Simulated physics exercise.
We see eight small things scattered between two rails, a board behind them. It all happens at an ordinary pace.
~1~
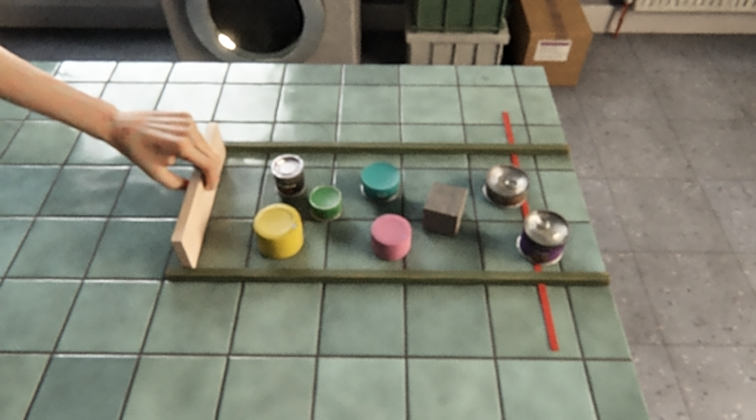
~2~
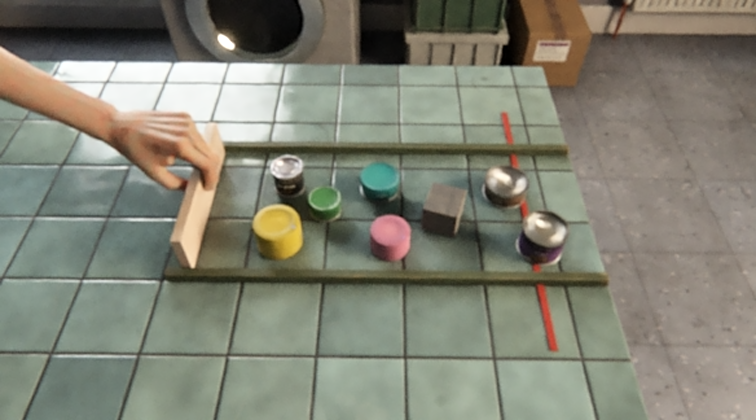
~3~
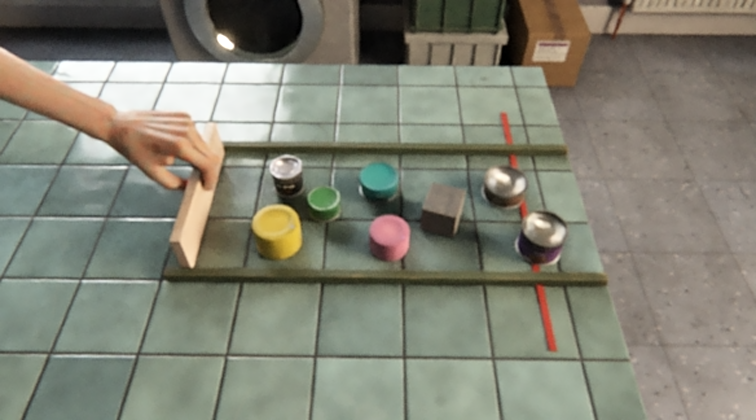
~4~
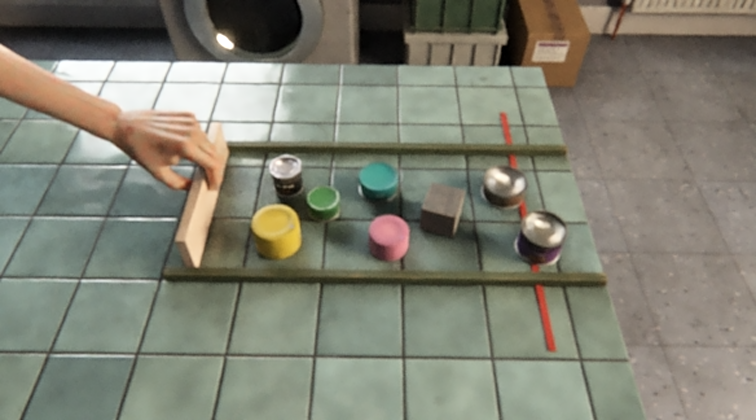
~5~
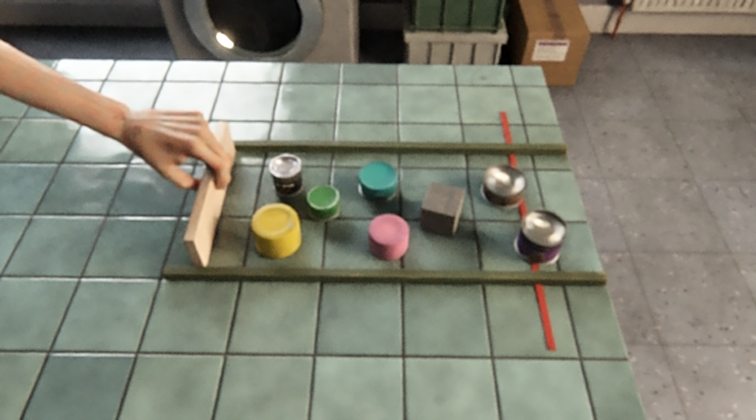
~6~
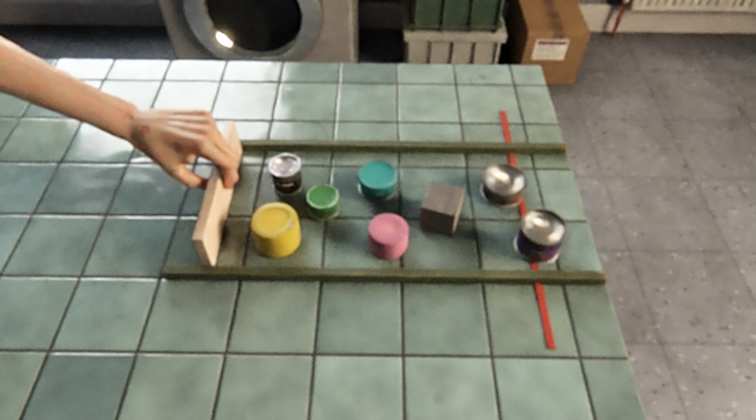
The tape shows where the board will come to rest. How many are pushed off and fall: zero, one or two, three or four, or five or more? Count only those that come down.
The number that fall off is one or two.
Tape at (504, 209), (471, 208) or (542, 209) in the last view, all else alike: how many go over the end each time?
Down on the floor: 0, 0 and 4.
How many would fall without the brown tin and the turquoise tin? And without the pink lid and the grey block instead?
The counts: 1 and 1.
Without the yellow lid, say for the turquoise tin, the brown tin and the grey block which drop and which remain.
The turquoise tin remains up, the brown tin tumbles off, the grey block is kept.
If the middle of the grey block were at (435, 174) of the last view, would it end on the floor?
The grey block holds on.
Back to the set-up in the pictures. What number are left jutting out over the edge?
Overhanging: 3.
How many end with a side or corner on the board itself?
It touches 3.
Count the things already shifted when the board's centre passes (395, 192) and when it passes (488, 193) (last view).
First 6, then 8.
A little later, none off yet; purple tin at rest near (540, 236); brown tin at rest near (504, 185); grey block at rest near (442, 208).
Next, none off yet; purple tin at rest near (540, 236); brown tin shifted a little near (517, 187); grey block shifted about its own width near (477, 211).
When it is over, the number that fall off is one or two; down, brown tin and purple tin.
